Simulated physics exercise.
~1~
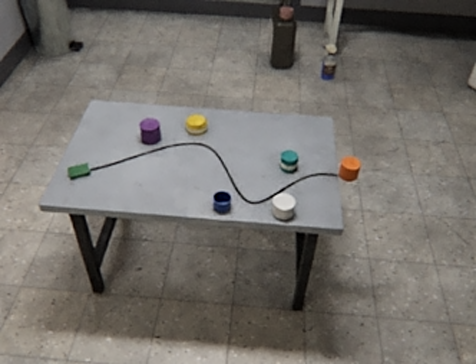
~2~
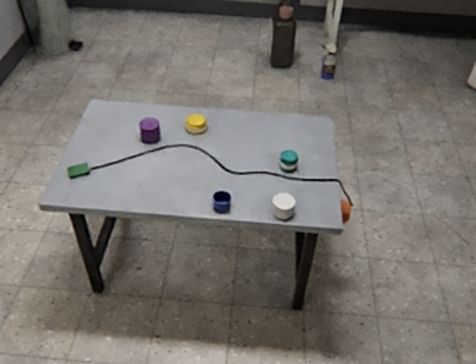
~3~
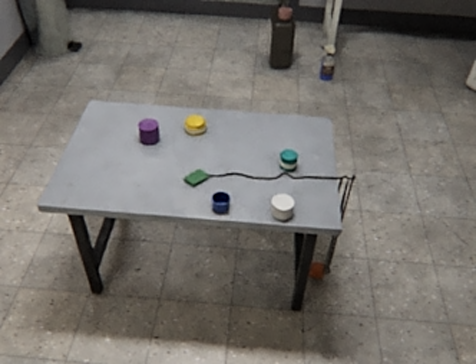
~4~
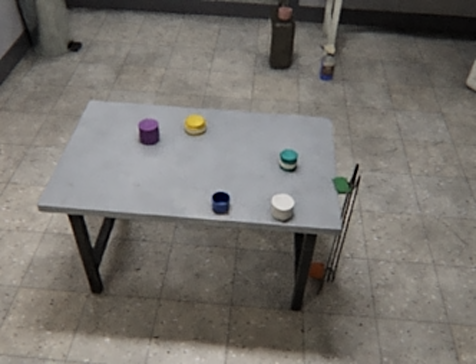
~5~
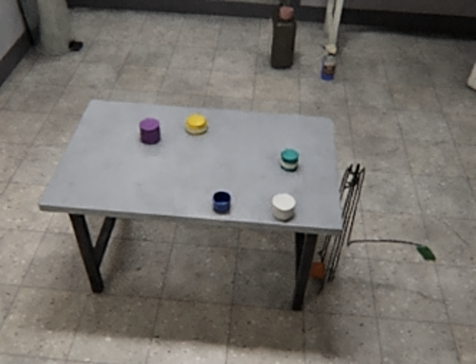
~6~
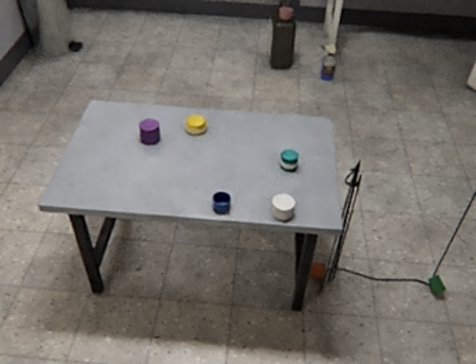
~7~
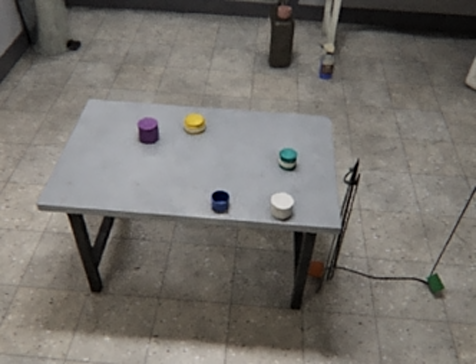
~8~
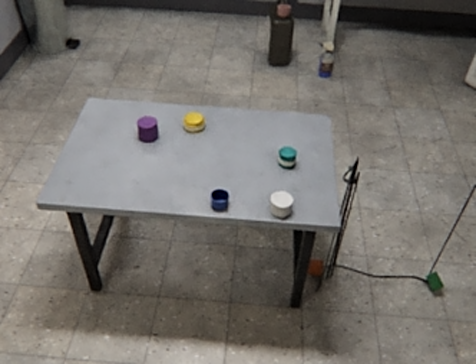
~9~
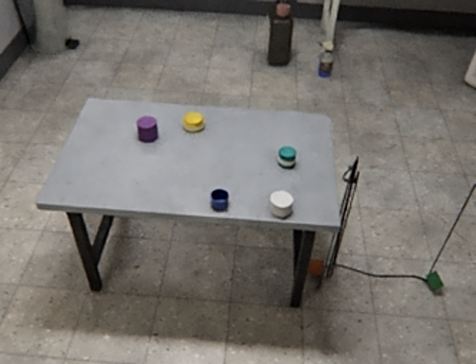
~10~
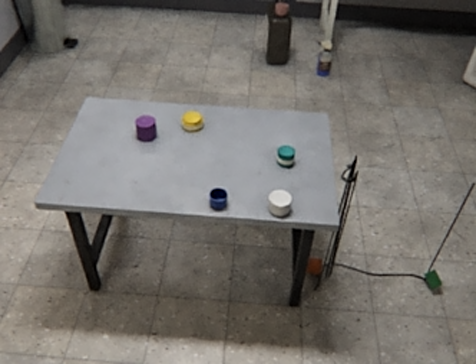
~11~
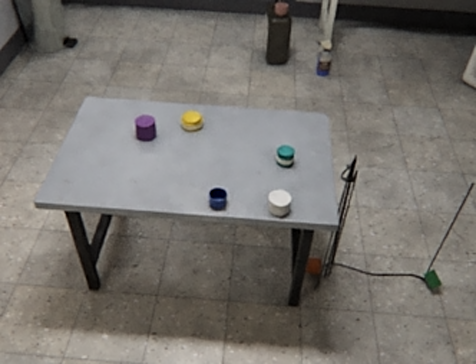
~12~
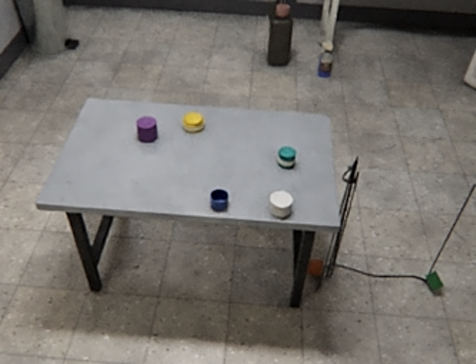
Orange object dropping off a grey table's right edge, its black cable dragging a green block over and down to the floor.
